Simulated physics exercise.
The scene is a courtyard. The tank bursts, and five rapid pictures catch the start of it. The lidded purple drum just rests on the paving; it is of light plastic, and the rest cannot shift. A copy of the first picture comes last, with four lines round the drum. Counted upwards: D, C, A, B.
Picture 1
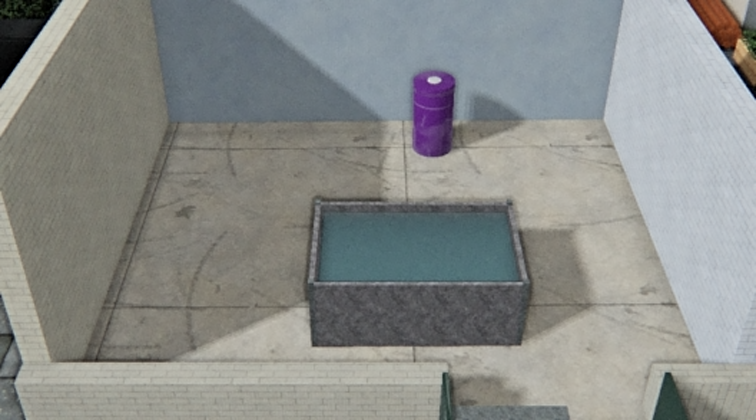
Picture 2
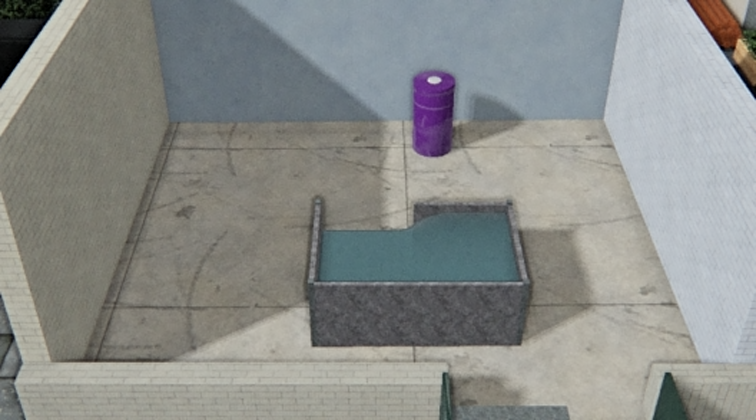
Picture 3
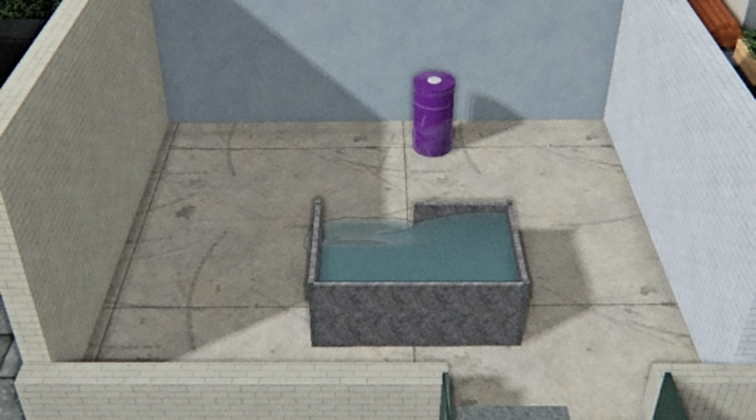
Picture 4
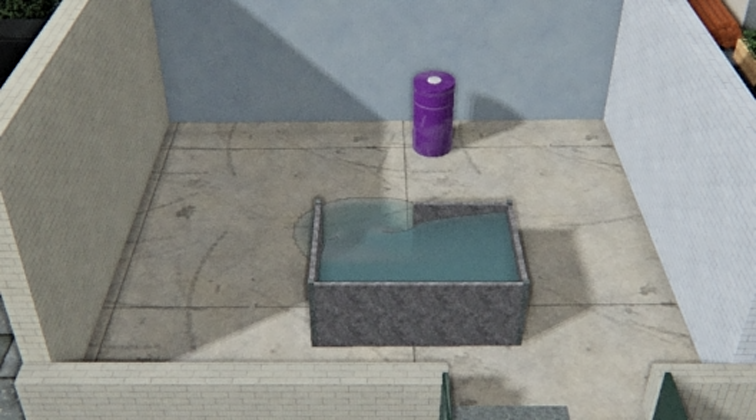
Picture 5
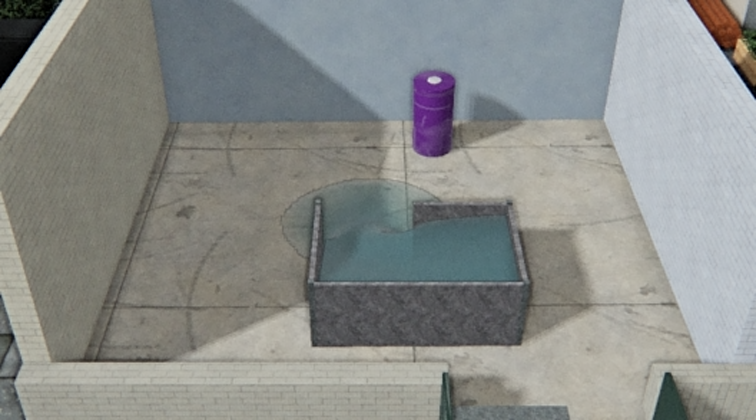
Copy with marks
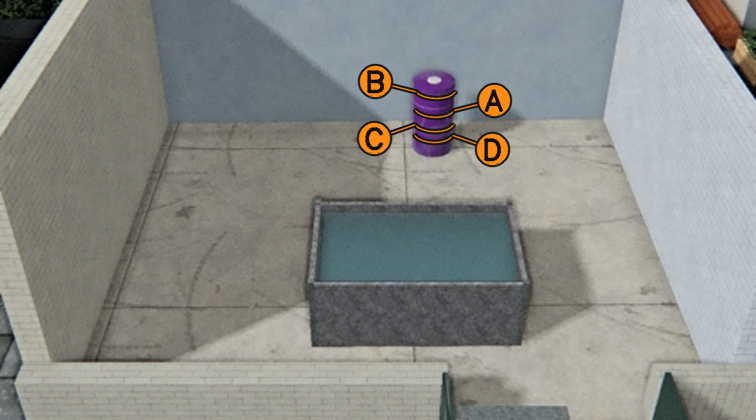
Stone tank of water in a walled courtyard losing part of its back wall, water spreading across the ground behind it.
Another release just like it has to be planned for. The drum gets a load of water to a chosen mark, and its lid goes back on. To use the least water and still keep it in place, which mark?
It is D.
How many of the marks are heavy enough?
All of the four.
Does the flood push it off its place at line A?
No, that is safe.
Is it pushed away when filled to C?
No, that is safe.
On the marked copy, A at (435, 117); B at (436, 98); C at (434, 131); D at (434, 142); from the bottom up D, C, A, B.
If A is chosen, it does not move.
If B is chosen, it does not move.
If C is chosen, it does not move.
If D is chosen, it does not move.
